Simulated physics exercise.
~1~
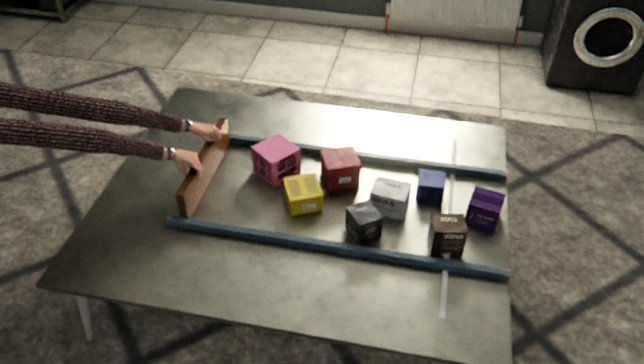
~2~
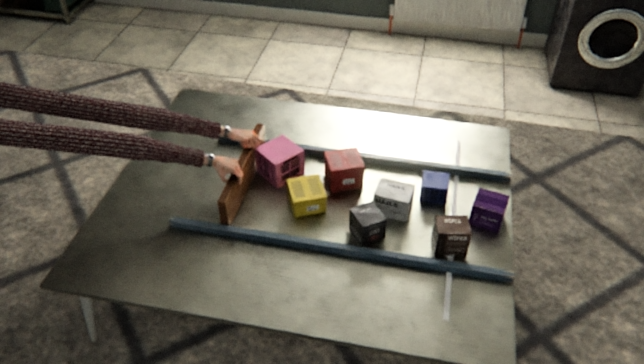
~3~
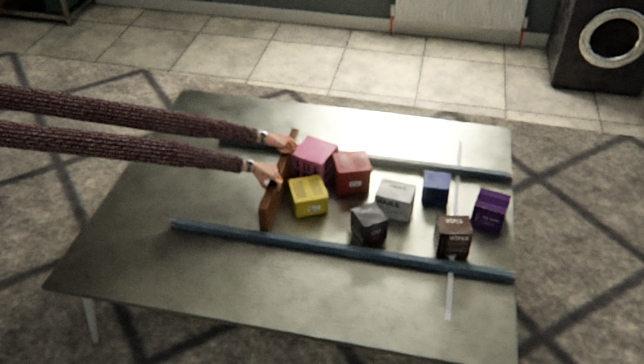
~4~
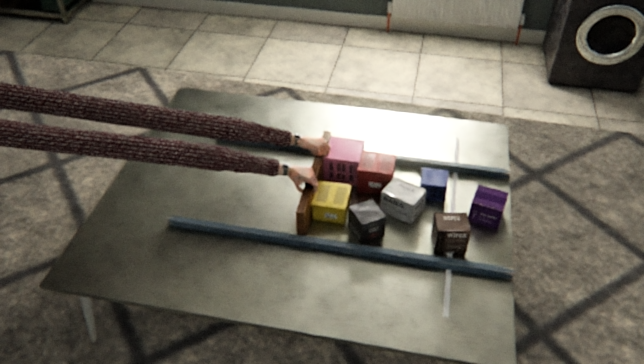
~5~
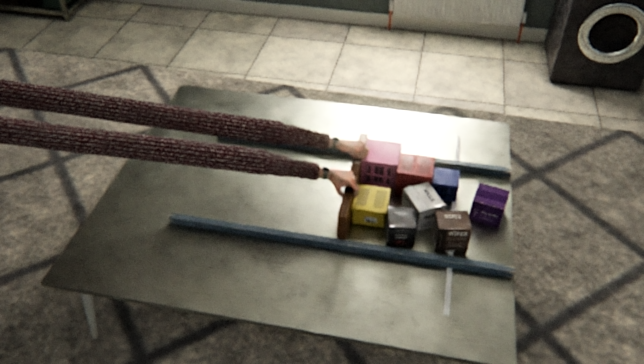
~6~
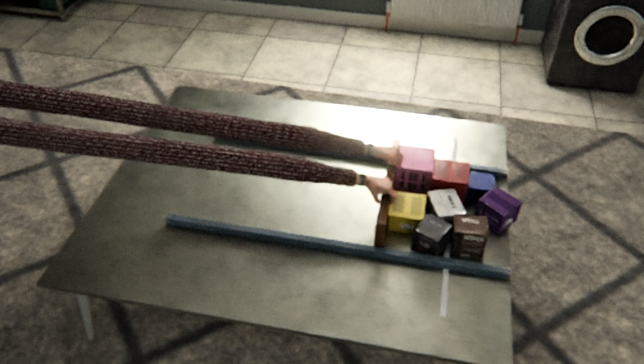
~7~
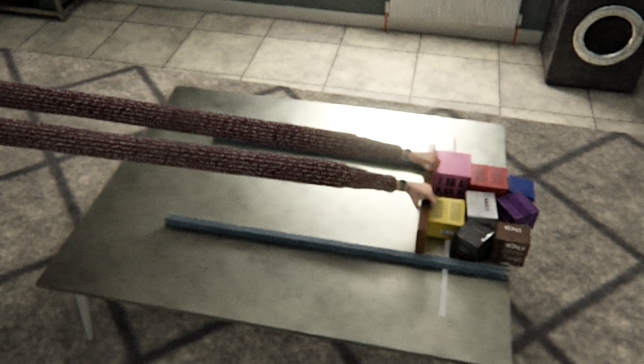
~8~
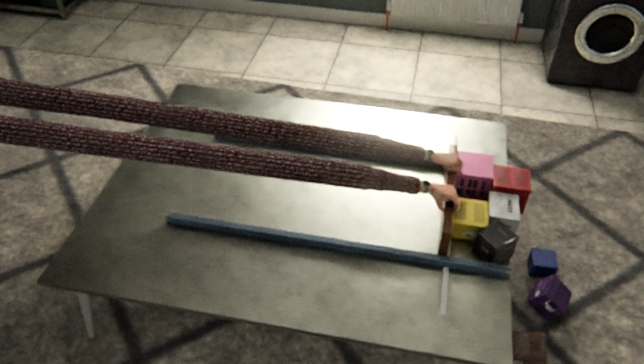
The footage shows two hands pushing an upright wooden plank rightward across a low table between two battens, gathering eight colourful boxes into a cluster and shoving them to the right edge, where the blue, purple and brown ones drop off while the rest remain on top.
